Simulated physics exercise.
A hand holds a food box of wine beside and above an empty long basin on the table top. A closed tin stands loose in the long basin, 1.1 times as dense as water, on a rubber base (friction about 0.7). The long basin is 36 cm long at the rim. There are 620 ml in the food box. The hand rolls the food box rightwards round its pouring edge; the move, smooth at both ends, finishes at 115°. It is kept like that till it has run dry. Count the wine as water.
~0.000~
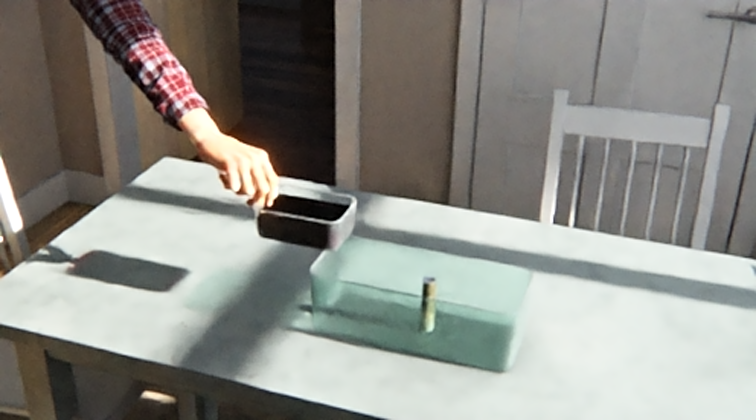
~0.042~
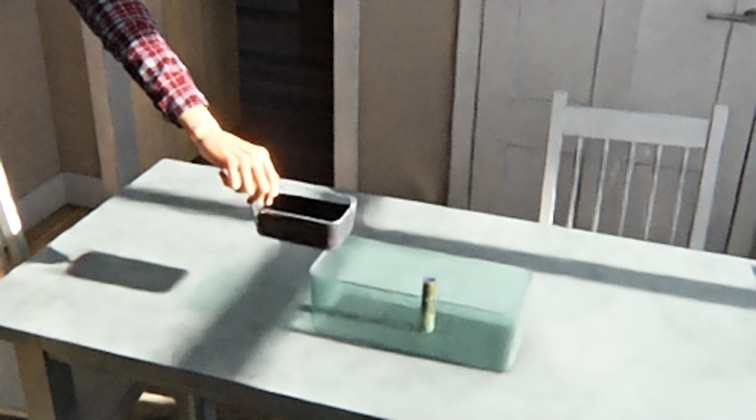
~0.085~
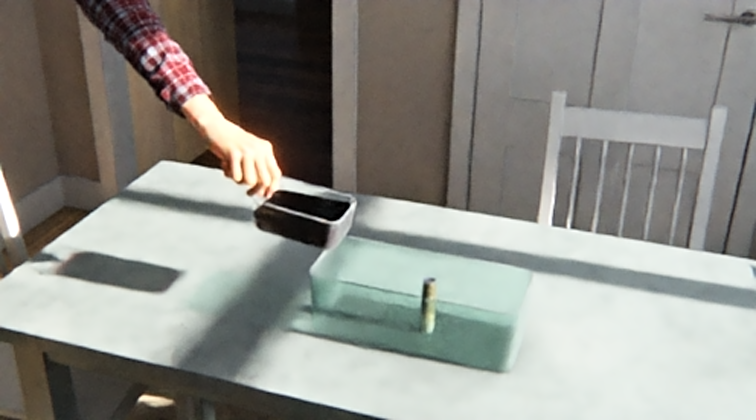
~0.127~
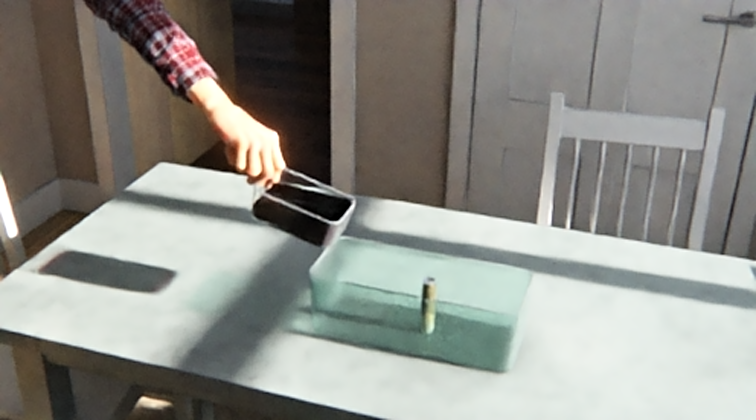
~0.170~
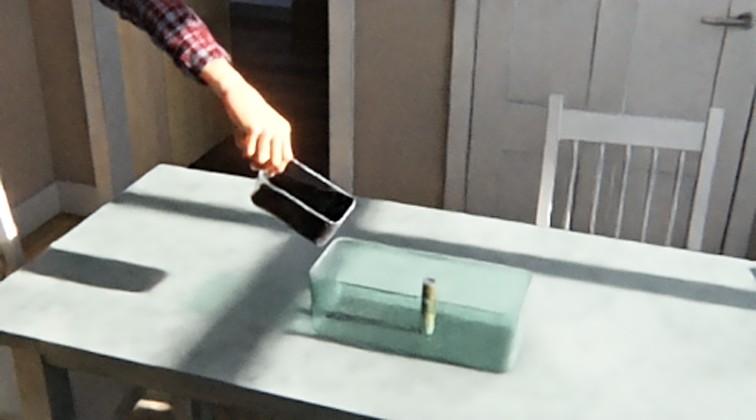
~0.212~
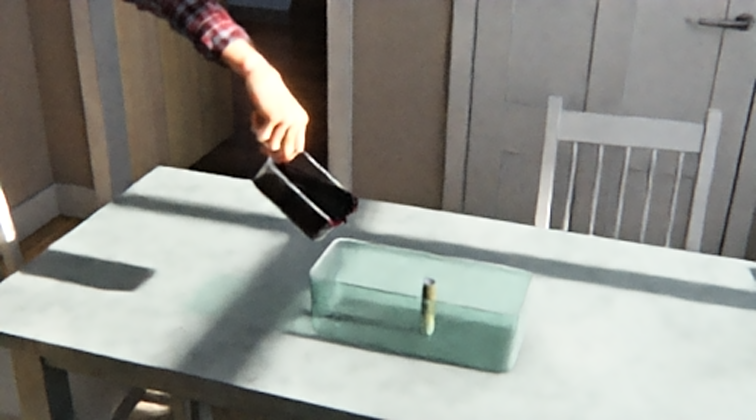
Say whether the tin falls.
It falls.
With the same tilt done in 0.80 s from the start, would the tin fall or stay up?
The tin topples.
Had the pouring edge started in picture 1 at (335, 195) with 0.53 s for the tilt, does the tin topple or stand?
Then it topples.
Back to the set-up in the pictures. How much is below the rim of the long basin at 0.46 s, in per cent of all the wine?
About 24 per cent.
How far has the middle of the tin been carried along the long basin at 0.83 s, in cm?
Some 7 cm.
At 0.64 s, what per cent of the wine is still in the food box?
Near 0 in a hundred.
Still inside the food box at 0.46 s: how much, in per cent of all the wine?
Some 16 per cent.
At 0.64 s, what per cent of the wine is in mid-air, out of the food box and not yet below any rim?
About 5 per cent.
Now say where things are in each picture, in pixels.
In the first picture, it leans 0°; its right rim is at (348, 212); the wine meets the walls at (267, 202) and (348, 217); the long basin's rim runs from (323, 254) to (526, 294); the tin's top is at (429, 282).
In the second picture, it leans 2°; its right rim is at (348, 212); the wine meets the walls at (266, 201) and (348, 216).
In the third picture, it leans 7°; its right rim is at (348, 213); the wine meets the walls at (266, 198) and (347, 213).
In the fourth picture, it leans 15°; its right rim is at (347, 213); the wine meets the walls at (264, 191) and (347, 210).
In the fifth picture, it leans 26°; its right rim is at (347, 214); the wine meets the walls at (264, 180) and (349, 209); 2 per cent is over the edge.
In the sixth picture, it leans 38°; its right rim is at (346, 214); the wine meets the walls at (266, 168) and (340, 201); 6 per cent is over the edge.
By 0.46 s the tilt is 109° and 15 per cent is still to pour; the tin stands where it began.
By 0.64 s the tilt is 115° and 0 per cent is still to pour; the tin leans 60°.
By 0.83 s the tilt is 115° and 0 per cent is still to pour; the tin lies on its side.
By 1.04 s the tilt is 115° and 0 per cent is still to pour; the tin lies on its side.
At rest the tin lies on its side.
